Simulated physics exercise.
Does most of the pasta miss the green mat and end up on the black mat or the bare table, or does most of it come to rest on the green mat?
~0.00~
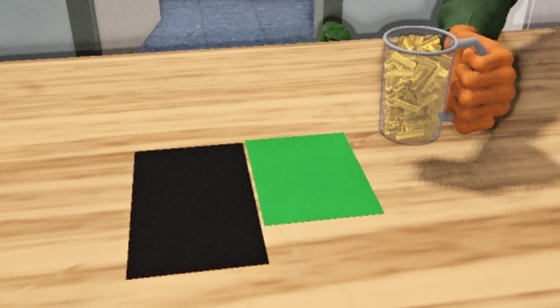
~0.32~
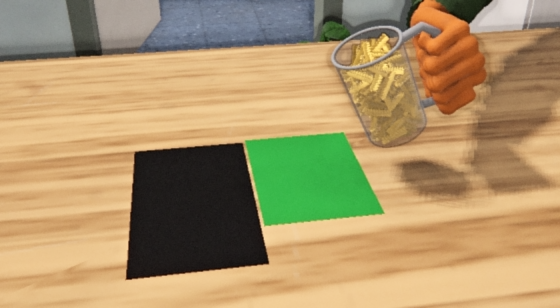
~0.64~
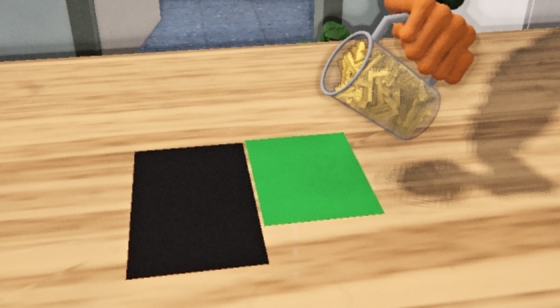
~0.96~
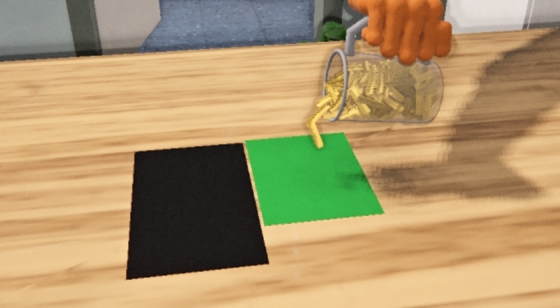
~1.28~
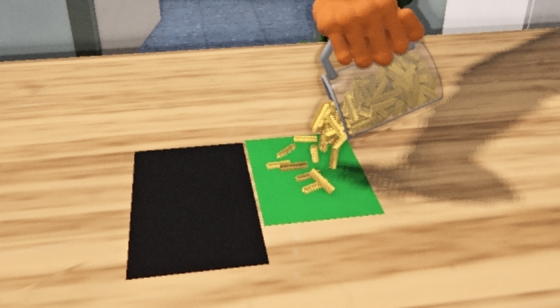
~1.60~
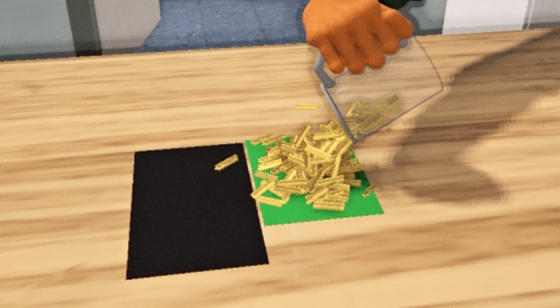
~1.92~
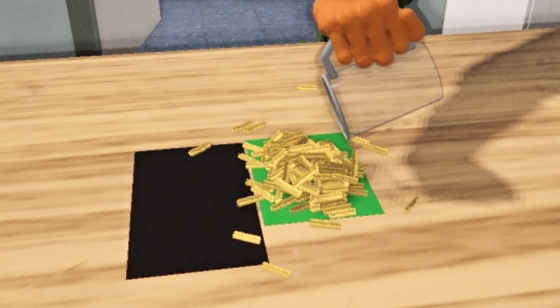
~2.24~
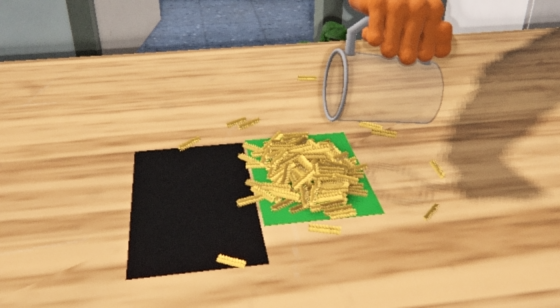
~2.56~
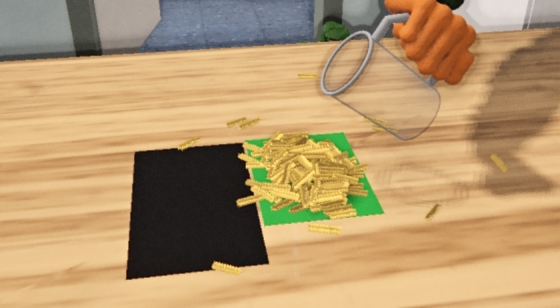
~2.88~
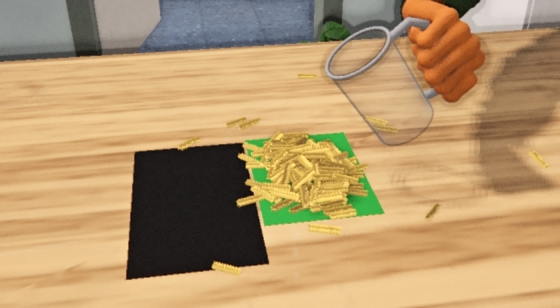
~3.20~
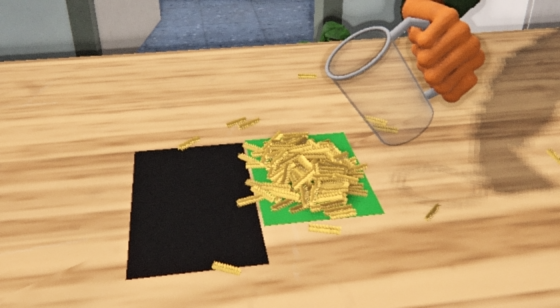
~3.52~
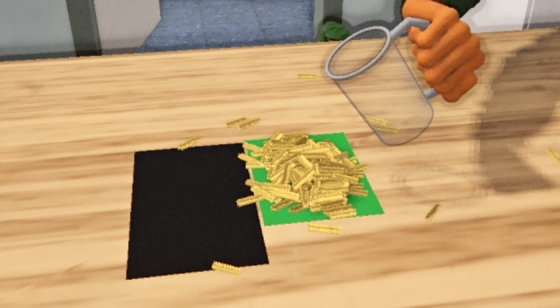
Most of it comes to rest in a heap on the green mat. The cup is left empty, and only a small share of stray pieces ends up elsewhere.
